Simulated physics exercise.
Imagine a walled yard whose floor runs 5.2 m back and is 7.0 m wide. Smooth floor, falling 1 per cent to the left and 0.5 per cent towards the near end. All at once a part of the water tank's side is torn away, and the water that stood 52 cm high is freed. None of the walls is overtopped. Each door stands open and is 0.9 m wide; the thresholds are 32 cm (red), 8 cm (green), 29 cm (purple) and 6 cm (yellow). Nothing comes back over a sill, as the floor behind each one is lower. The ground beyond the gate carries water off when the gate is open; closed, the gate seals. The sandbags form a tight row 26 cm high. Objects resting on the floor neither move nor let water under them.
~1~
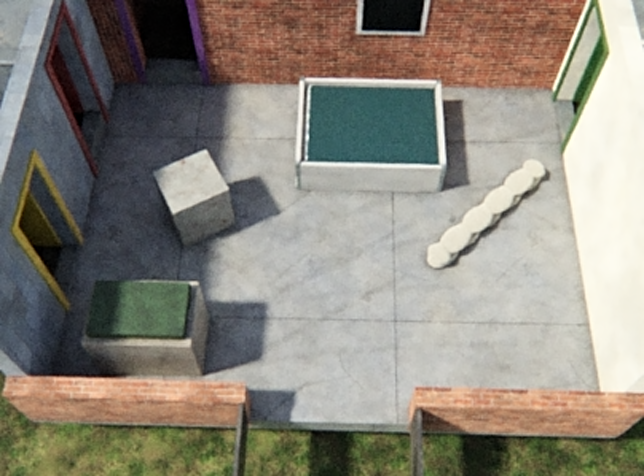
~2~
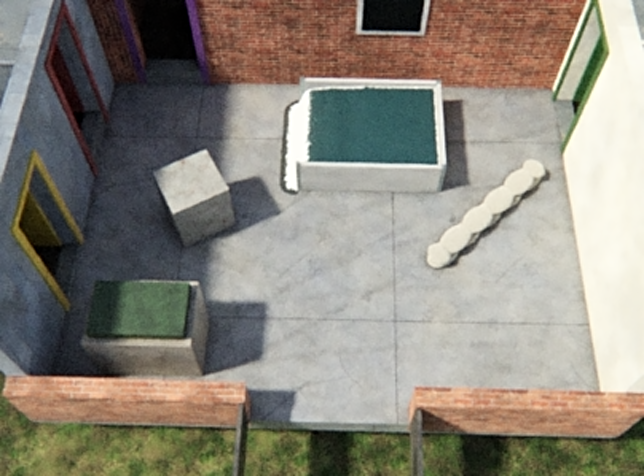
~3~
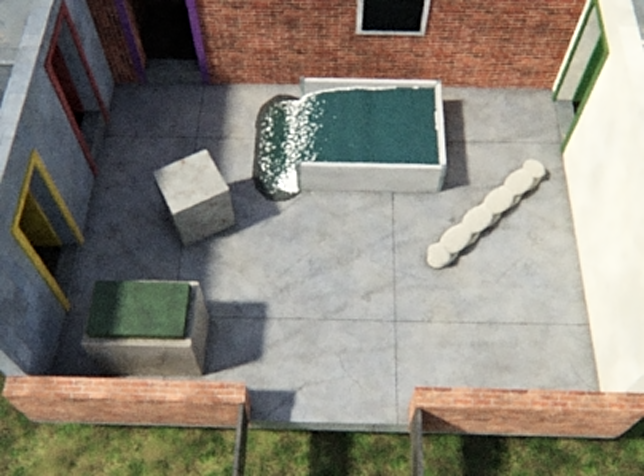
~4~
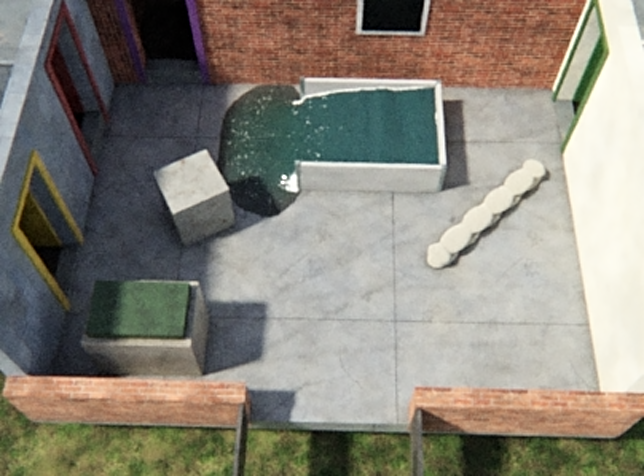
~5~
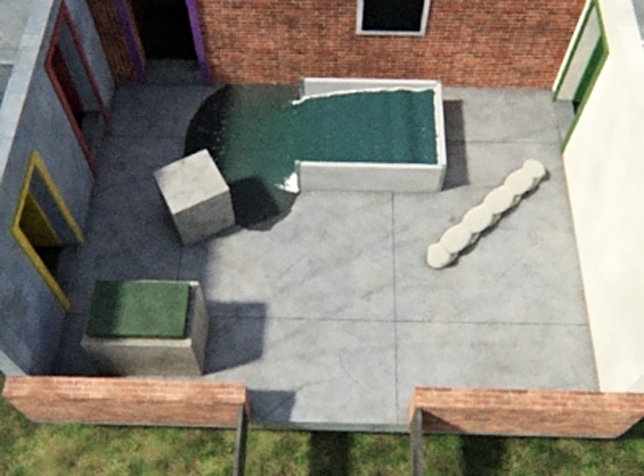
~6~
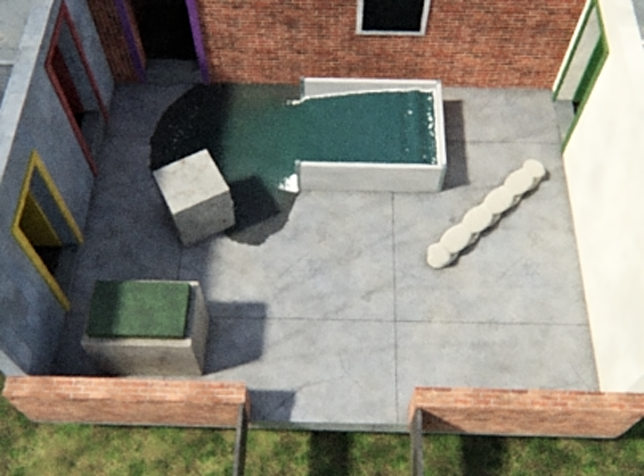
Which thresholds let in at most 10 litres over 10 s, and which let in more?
The red door lets in at most that; the green door lets in at most that; the purple door lets in at most that; the yellow door lets in more.
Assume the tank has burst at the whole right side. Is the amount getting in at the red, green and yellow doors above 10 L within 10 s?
Red door doesn't reach it, green door surpasses it, yellow door doesn't reach it.
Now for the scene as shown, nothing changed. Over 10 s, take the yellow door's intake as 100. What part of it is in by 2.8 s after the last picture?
Some 0 in a hundred.
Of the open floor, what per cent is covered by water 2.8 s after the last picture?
Wet share: Near 45 percent.
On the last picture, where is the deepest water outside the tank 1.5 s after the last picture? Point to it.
Roughly pixel (114, 92).
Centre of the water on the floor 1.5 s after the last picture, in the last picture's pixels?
At roughly (237, 147).
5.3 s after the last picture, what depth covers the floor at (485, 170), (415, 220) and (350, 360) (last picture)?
First 0 cm, then 0 cm, then 4 cm.
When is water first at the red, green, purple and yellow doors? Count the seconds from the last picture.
So, red at 0.3 s, then green at 7.5 s, purple at 0.2 s, and yellow at 1.2 s.
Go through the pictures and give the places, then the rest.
The first picture shows still water, 52 cm deep, in the water tank at (370, 125).
In the second picture, water pours out at (303, 139) and has run 0.8 m, to (291, 188); typically 10 cm deep outside, 52 cm at the water tank's back.
In the third picture, the front is at (275, 195), 1.0 m from the gap at (303, 139); 1.0 m2 of floor is under water; 52 cm left at the back of the water tank.
In the fourth picture, the front is at a hidden place, 1.3 m from the gap at (303, 140); 2.3 m2 of floor is under water; 52 cm left at the back of the water tank.
In the fifth picture, the front is at a hidden place, 1.7 m from the gap at (303, 140); 3.5 m2 of floor is under water; 49 cm left at the back of the water tank.
In the sixth picture, water pours out at (303, 140) and has run 2.2 m, to (165, 122); typically 5 cm deep outside, 43 cm at the water tank's back.
Then, 0.7 s after the last picture water covers 25 % of the floor and is deepest (28 cm) near (227, 187); red door 25 cm at the sill, 0 L in, green door not reached, purple door 10 cm at the sill, 0 L in, yellow door not reached.
Then, 1.5 s after the last picture water covers 30 % of the floor and is deepest (36 cm) near (114, 92); red door 32 cm at the sill, 0 L in, green door not reached, purple door 12 cm at the sill, 0 L in, yellow door 5 cm at the sill, 0 L in.
Then, 2.8 s after the last picture water covers 45 % of the floor and is deepest (22 cm) near (214, 93); red door 21 cm at the sill, 0 L in, green door not reached, purple door 20 cm at the sill, 0 L in, yellow door 8 cm at the sill, 1 L in.
Then, 5.3 s after the last picture water covers 60 % of the floor and is deepest (20 cm) near (50, 396); red door 10 cm at the sill, 0 L in, green door not reached, purple door 8 cm at the sill, 0 L in, yellow door 7 cm at the sill, 10 L in.
Then, 9.3 s after the last picture water covers 90 % of the floor and is deepest (10 cm) near (90, 206); red door 7 cm at the sill, 0 L in, green door 2 cm at the sill, 0 L in, purple door 5 cm at the sill, 0 L in, yellow door 9 cm at the sill, 42 L in.
